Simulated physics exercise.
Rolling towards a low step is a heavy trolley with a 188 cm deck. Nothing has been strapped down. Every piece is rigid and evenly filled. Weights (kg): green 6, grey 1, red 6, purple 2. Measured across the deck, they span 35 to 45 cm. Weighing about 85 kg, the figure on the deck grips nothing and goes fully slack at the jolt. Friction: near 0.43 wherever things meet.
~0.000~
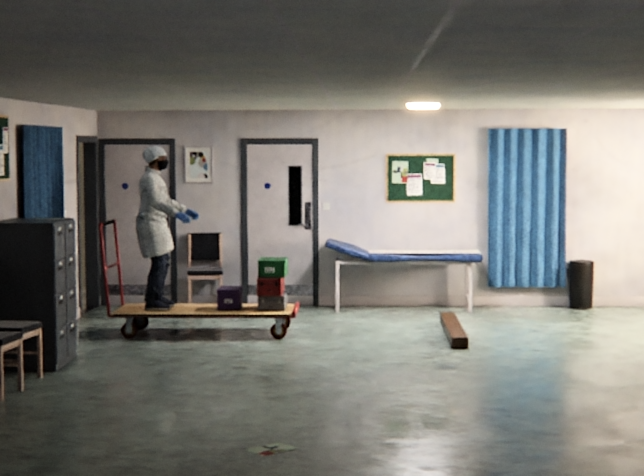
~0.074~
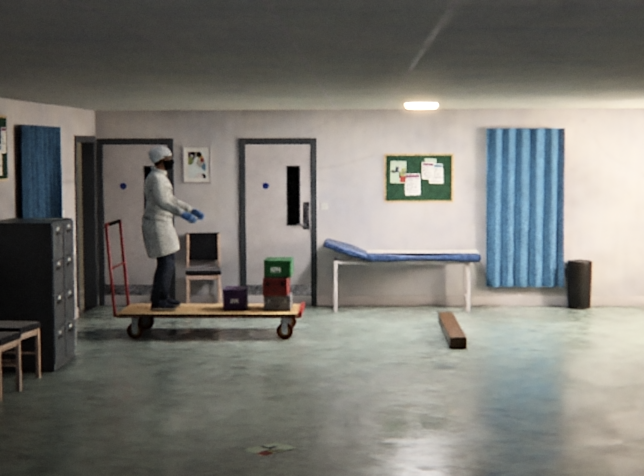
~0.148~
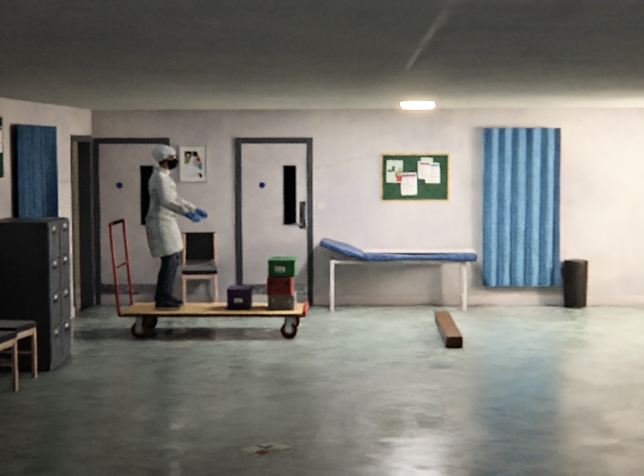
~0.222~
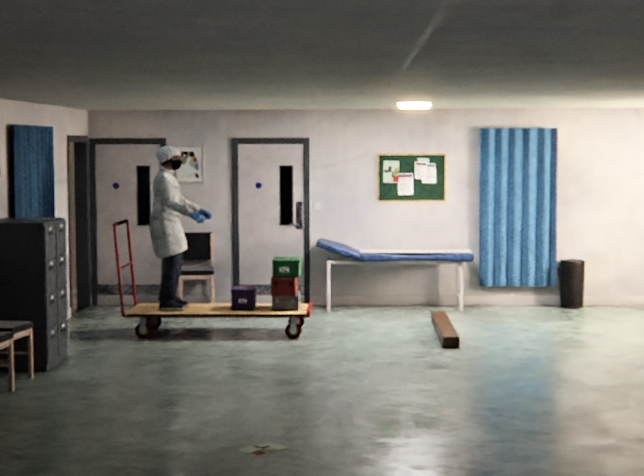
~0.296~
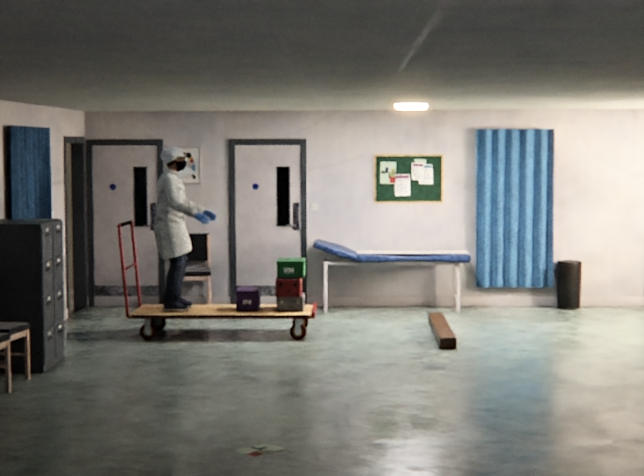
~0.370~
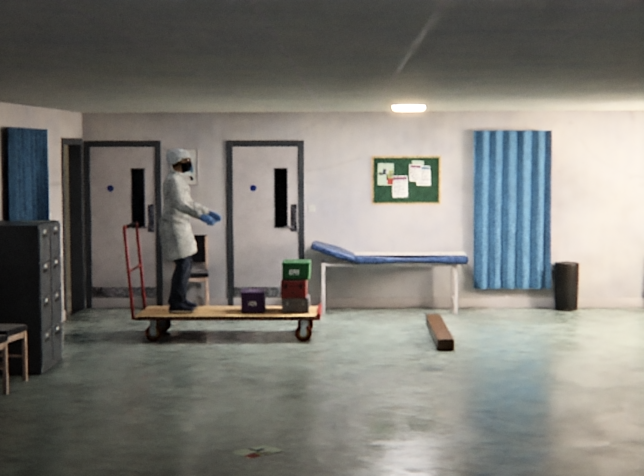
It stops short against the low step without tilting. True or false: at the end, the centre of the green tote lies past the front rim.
False.
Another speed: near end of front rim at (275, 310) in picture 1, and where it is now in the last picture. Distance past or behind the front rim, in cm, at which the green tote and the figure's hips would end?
Green: 80 cm past; hips: 120 cm behind.
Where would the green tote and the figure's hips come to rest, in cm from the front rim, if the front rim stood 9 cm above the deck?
Green 10 behind, hips 120 behind.
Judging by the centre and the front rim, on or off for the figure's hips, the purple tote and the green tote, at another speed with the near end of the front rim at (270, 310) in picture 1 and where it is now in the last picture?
Hips - kept, purple - kept, green - dropped.
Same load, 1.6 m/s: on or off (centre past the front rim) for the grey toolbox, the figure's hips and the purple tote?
In that case grey on, hips on, purple on.
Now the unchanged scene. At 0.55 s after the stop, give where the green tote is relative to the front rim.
Roughly 15 cm short of the front rim.
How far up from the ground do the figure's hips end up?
Around 60 centimetres high.
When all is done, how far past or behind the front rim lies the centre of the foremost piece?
20 cm behind.
Impact comes at 1.53 s.
After 2.08 s the green tote is 14 cm behind the rim, tilted 0°, near (427, 270) in the last picture's view.
After 2.53 s the green tote is 16 cm behind the rim, tilted 0°, near (425, 270) in the last picture's view.
Final state at 2.9 s, nothing is past the rim; behind it, green tote, grey toolbox, red toolbox, purple tote and the figure's hips.
